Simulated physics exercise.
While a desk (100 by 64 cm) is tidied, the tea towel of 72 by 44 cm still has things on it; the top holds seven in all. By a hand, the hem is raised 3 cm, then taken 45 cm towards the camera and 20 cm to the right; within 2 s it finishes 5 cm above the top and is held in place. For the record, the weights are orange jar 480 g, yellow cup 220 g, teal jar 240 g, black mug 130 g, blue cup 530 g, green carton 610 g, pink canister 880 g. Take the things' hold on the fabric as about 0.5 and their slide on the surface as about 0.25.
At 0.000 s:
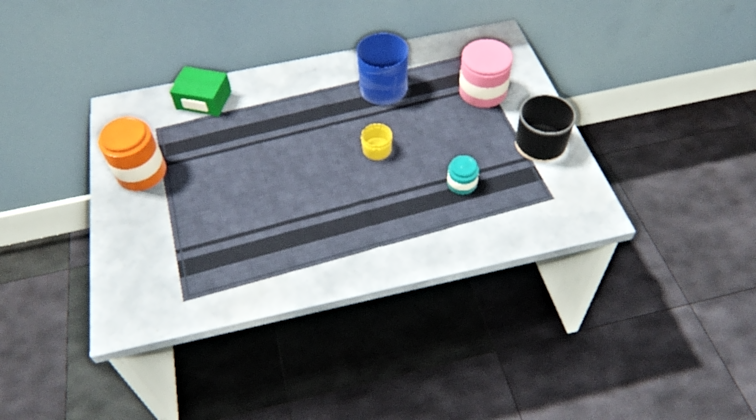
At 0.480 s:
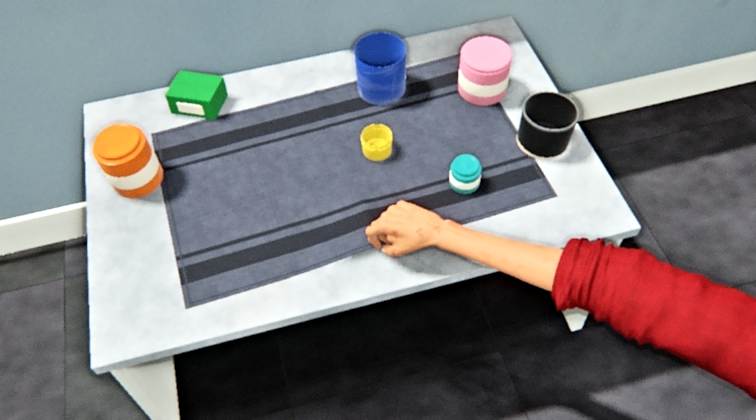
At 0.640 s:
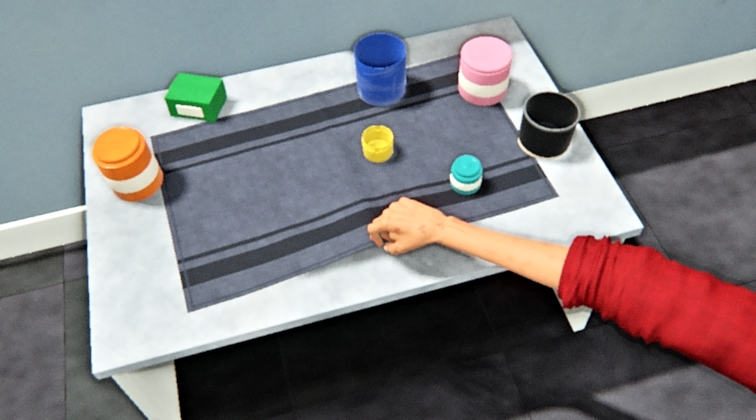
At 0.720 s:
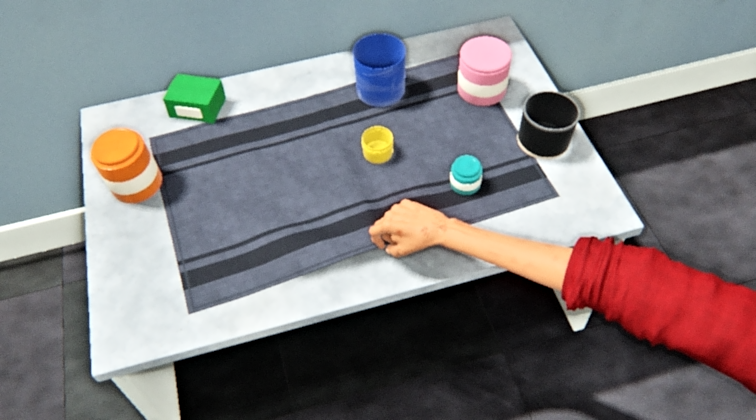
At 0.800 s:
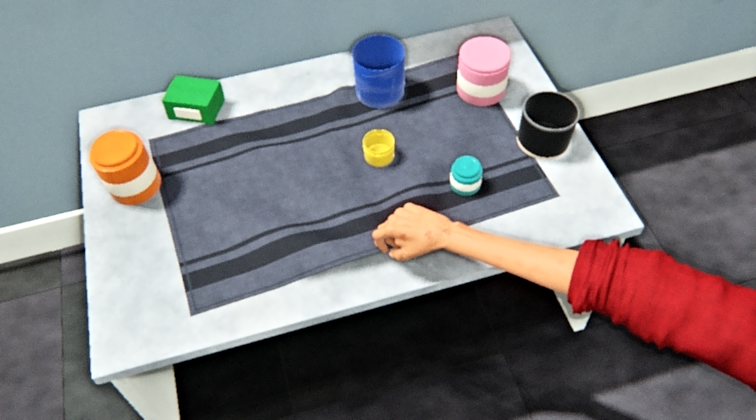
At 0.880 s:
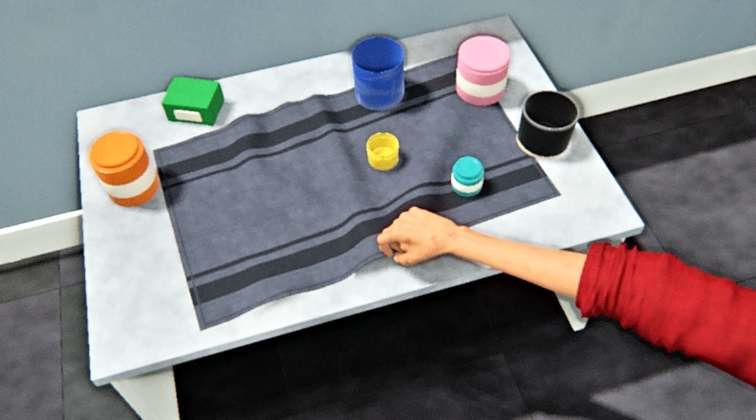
The footage shows a white table with a striped gray cloth beneath a yellow cup and teal jar, other containers around them, as a red-sleeved arm reaches in, grips the front edge and shifts the cloth slightly, wrinkling it.
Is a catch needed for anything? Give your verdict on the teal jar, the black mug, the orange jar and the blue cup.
Result: Looks like the teal jar is done for; looks like the black mug is fine up there; looks like the orange jar is fine up there; looks like the blue cup is done for.
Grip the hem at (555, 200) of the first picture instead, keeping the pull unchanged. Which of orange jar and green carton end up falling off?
At the end, the orange jar holds its spot, while the green carton holds its spot.
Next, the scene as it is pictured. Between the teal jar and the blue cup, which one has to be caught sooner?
That's the teal one.
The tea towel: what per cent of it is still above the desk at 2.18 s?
I'd say close to 20 per cent of it.
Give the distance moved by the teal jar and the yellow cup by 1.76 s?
For the teal jar, 25 centimetres, and for the yellow cup, 30 centimetres.
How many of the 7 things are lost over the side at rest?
That gives 3.
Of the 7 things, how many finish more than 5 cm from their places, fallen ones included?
Count recorded: 5.
After 1.3 s, 90 % of the tea towel is still over the top; blue cup 12 cm off its start, teal jar 10 cm off its start, black mug 2 cm off its start.
After 1.8 s, 55 % of the tea towel is still over the top; blue cup 28 cm off its start, teal jar 23 cm off its start, black mug 7 cm off its start.
After 2.2 s, 20 % of the tea towel is still over the top; blue cup 44 cm off its start at (411, 226), teal jar over the edge, black mug 8 cm off its start at (565, 142).
After 2.6 s, 10 % of the tea towel is still over the top; blue cup over the edge, teal jar over the edge, black mug 8 cm off its start.
After 4.2 s, 10 % of the tea towel is still over the top; blue cup over the edge, teal jar over the edge, black mug 8 cm off its start at (565, 142), orange jar 0 cm off its start at (114, 147).
